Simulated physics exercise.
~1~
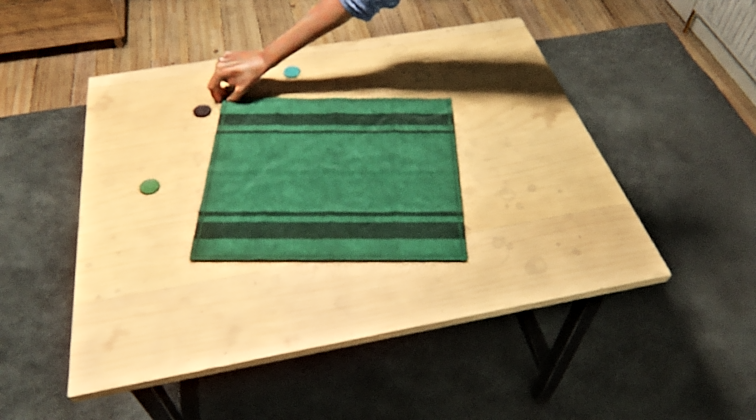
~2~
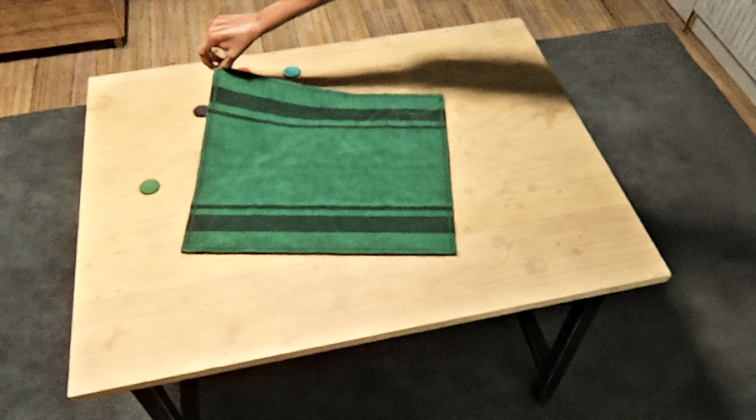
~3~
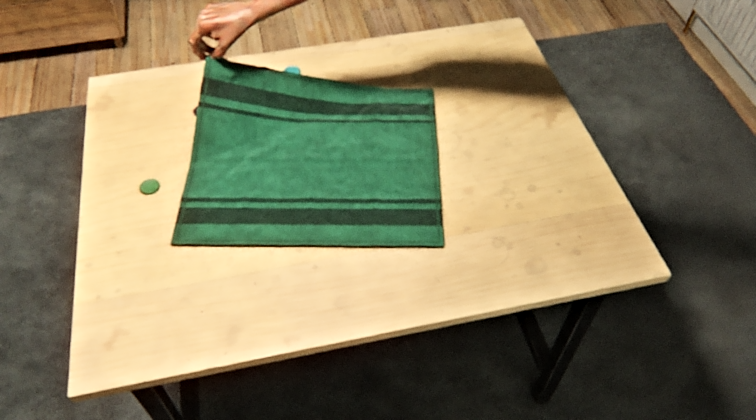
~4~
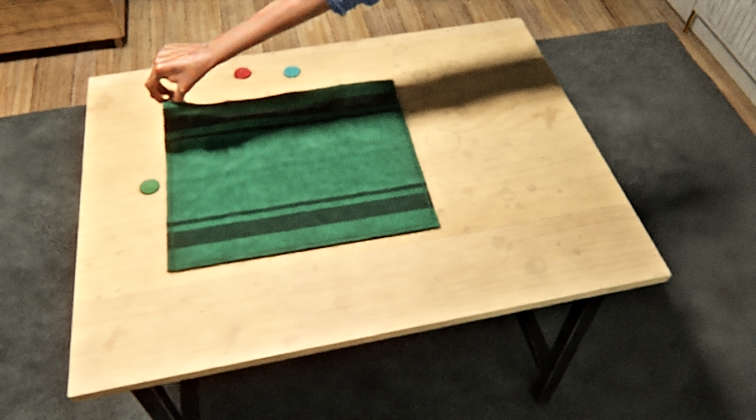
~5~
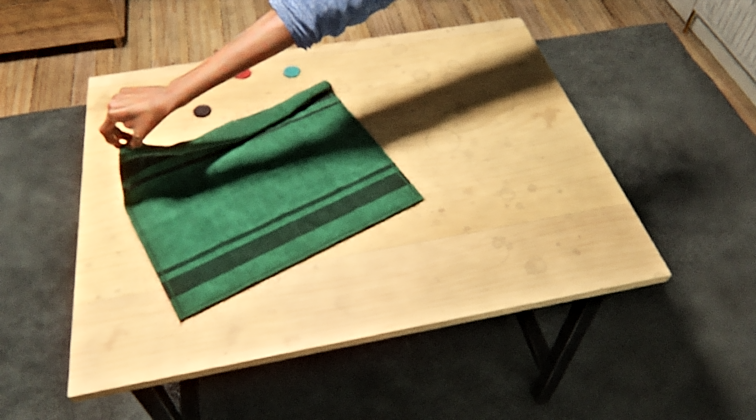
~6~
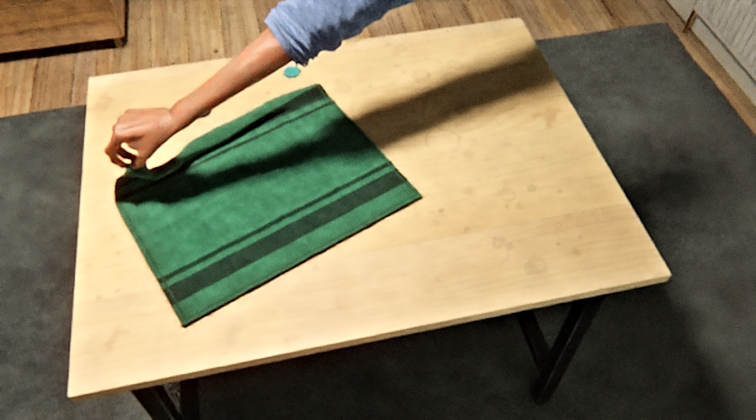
A green striped tea towel lay on a wooden table among small round discs until a hand lifted its top-left corner, shifted it left, then swung it down at an angle, leaving it slightly rumpled over the green disc as the fingers let go.
